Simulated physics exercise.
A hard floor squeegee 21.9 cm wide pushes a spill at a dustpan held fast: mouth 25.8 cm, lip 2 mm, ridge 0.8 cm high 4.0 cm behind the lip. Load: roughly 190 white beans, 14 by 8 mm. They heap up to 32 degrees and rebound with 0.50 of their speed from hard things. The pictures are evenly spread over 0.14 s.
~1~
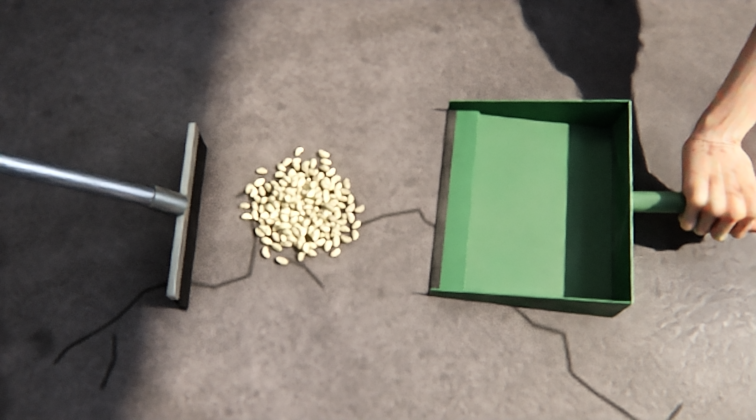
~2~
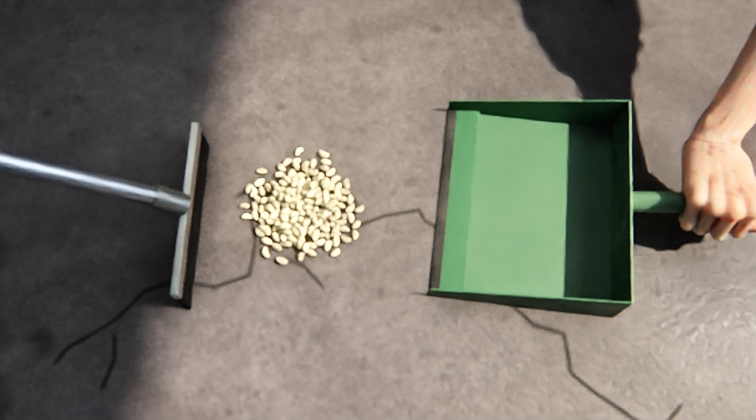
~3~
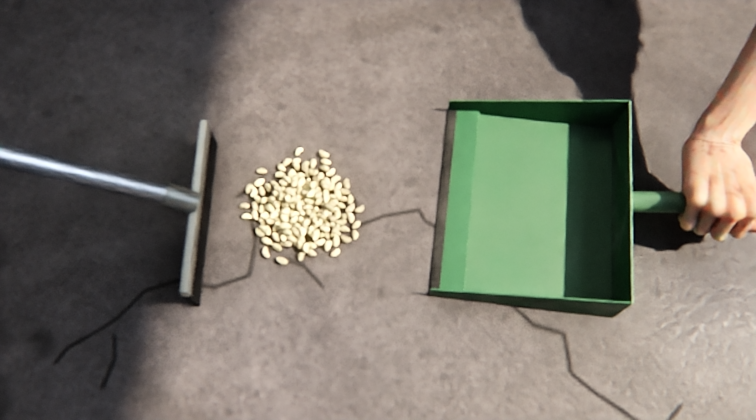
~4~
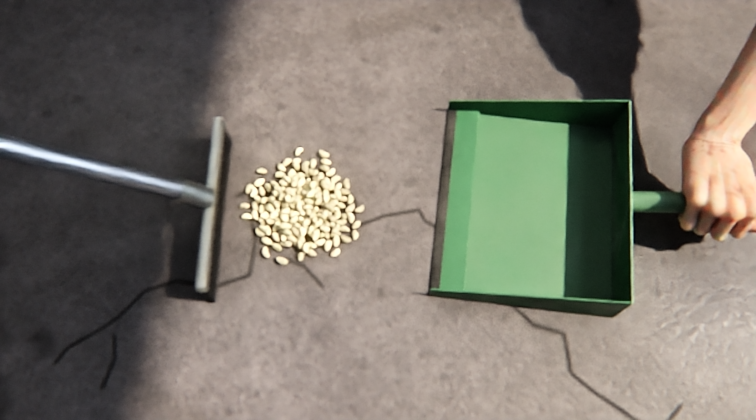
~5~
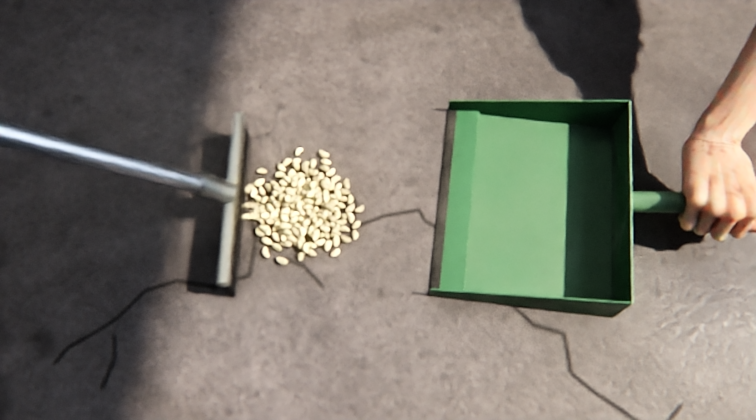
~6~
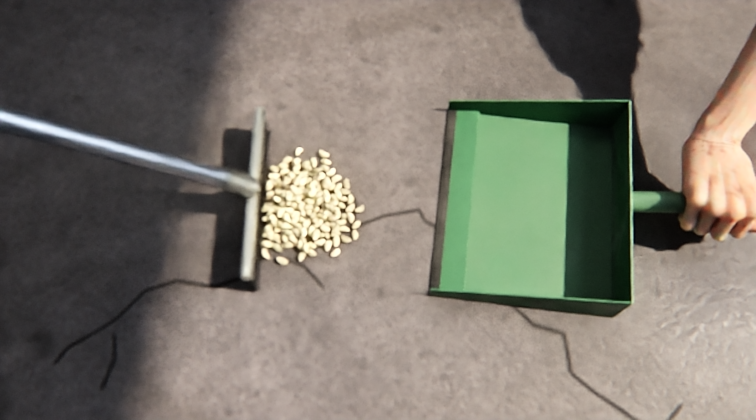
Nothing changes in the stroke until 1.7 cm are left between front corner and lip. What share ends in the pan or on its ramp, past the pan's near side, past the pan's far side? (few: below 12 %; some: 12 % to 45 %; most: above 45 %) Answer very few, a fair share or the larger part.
Pan: The larger part, near side: Very few, far side: Very few.
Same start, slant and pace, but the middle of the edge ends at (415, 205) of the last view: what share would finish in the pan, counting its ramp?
About 60 per cent.
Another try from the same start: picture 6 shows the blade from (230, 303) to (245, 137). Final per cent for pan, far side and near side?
Pan 40, far 0, near 5.
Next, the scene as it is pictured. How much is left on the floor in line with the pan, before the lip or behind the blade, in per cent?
About 30 per cent.
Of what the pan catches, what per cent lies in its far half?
About 60 per cent.
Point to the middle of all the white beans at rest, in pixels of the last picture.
Near (457, 180).
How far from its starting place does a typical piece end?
Some 22 cm.
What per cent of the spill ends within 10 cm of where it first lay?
Roughly 0 per cent.
Then, 0.11 s after the last picture, middle of the blade 12 cm from the lip; 0 % over the lip, far side 0 %, near side 0 %.
Then, 0.20 s after the last picture, middle of the blade 5 cm from the lip; 5 % over the lip, far side 0 %, near side 5 %.
Then, 0.41 s after the last picture, middle of the blade 3 cm from the lip; 60 % over the lip, far side 5 %, near side 5 %.
In the end, pan 60 %, near side 5 %, far side 5 %, in front of the lip or behind the blade 30 %.
